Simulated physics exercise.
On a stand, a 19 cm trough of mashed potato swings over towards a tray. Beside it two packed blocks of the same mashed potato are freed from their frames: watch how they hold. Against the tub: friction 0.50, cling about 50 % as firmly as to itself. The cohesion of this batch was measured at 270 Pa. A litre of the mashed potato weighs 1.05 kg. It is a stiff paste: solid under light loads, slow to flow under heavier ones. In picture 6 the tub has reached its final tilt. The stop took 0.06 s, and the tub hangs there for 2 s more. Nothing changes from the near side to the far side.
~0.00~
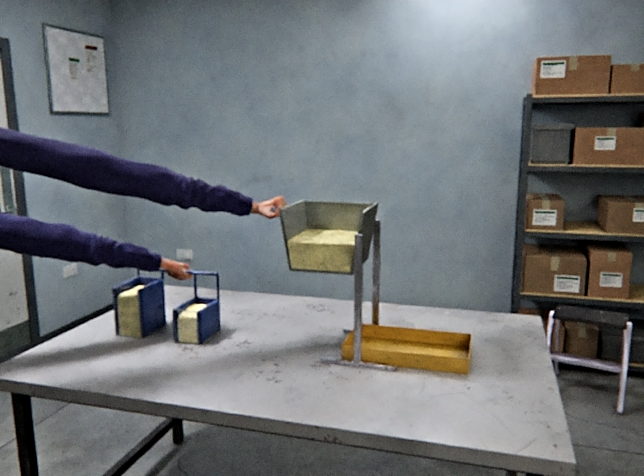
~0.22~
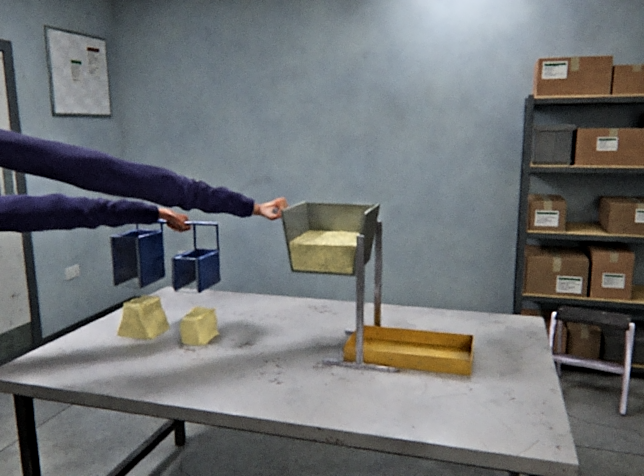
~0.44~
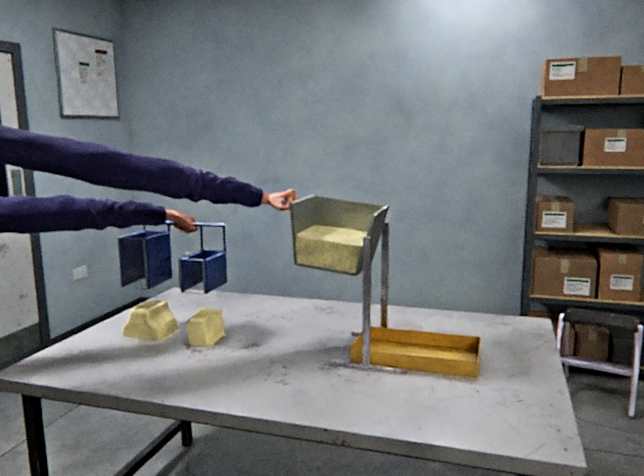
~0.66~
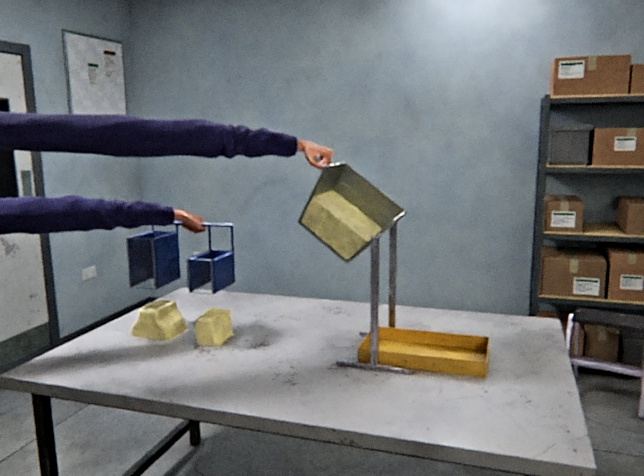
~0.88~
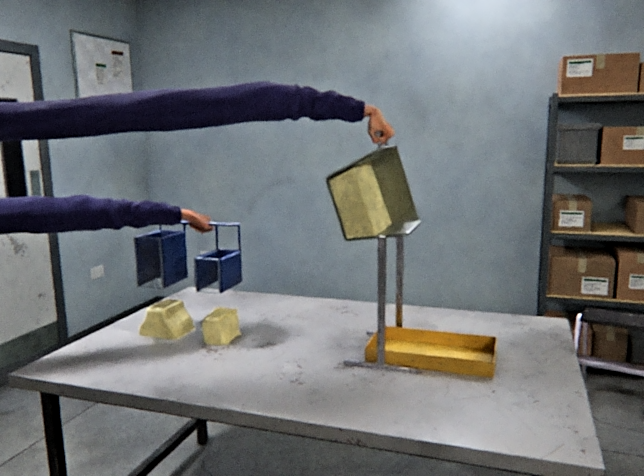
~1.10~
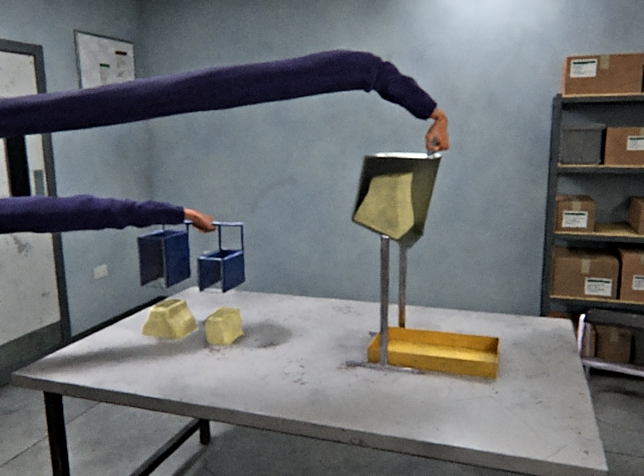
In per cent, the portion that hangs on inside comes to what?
The portion that hangs on inside is near 0 %.
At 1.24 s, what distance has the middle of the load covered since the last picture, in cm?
Roughly 8 cm.
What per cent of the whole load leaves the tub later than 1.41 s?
About 30 %.
By 1.24 s, the tub is at 102 degrees and holds 83 %.
By 1.41 s, the tub is at 102 degrees and holds 30 %.
By 1.58 s, the tub is at 102 degrees and holds 0 %.
By 1.75 s, the tub is at 102 degrees and holds 0 %.
By 3.10 s, at the end, the tub is at 102 degrees and holds 0 %.
